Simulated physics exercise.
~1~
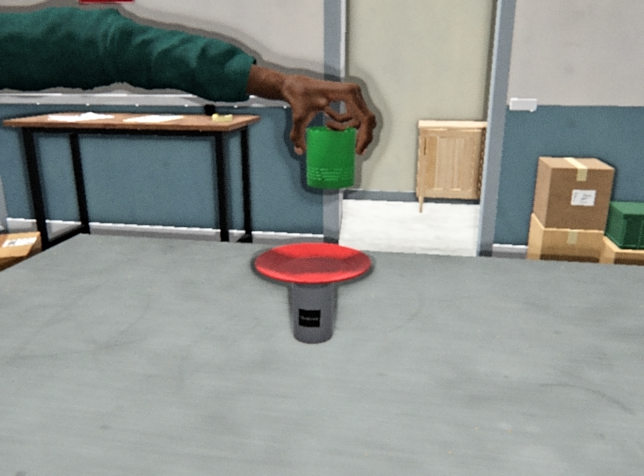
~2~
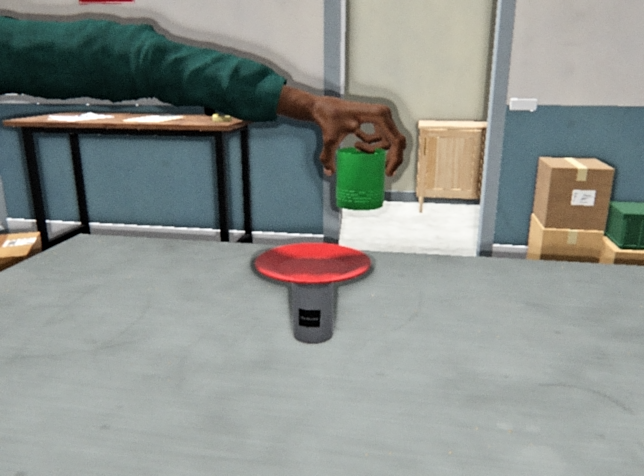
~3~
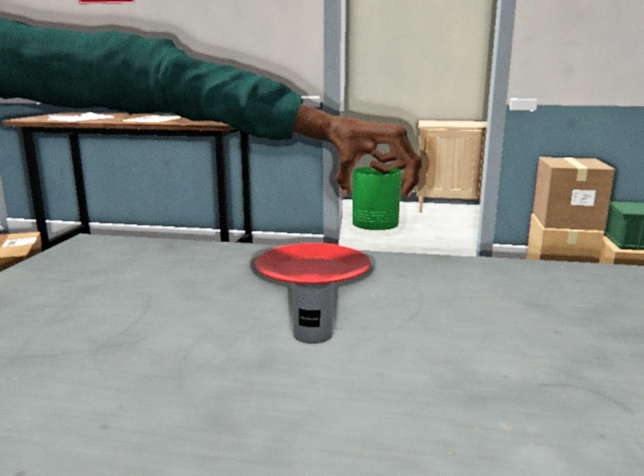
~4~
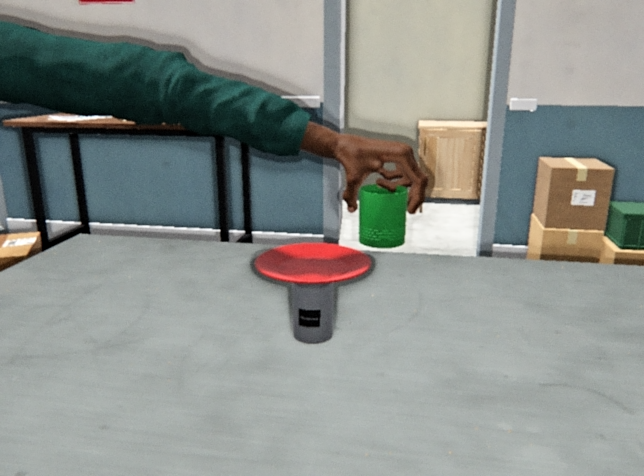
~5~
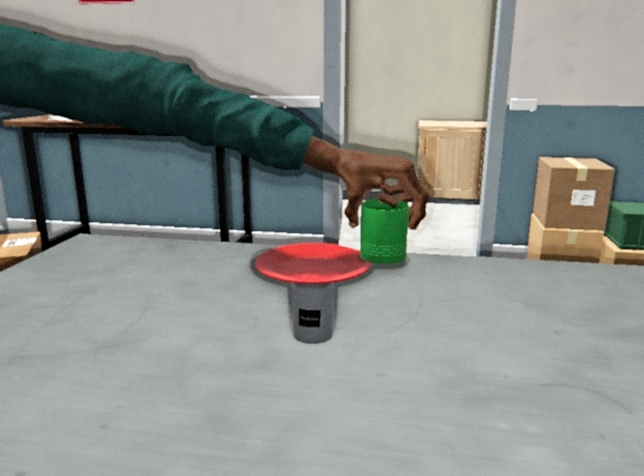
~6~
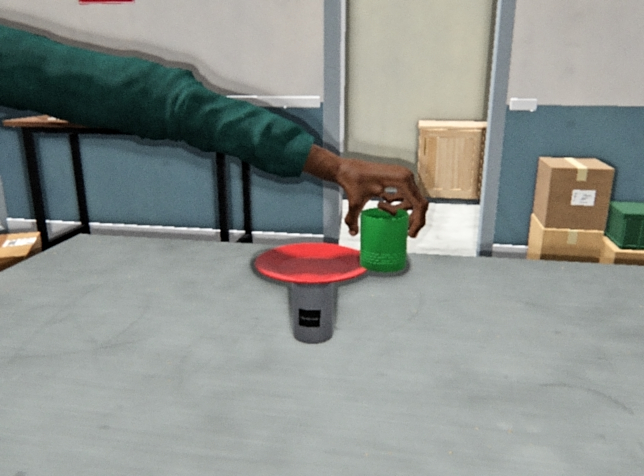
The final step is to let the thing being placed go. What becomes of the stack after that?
The stack topples over.
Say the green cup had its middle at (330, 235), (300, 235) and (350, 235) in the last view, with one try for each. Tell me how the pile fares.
Stays standing; stays standing; stays standing.
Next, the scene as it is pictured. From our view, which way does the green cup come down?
It goes to the right.
Then, 0.30 s after the last picture, green cup now fallen.
Then, 0.40 s after the last picture, things are still on the move.
Then, 1.50 s after the last picture, nothing new.
At rest, fallen, green cup; the other 2 in place. Seen from the same camera at the end, green cup near (419, 325). The pile loses its balance.
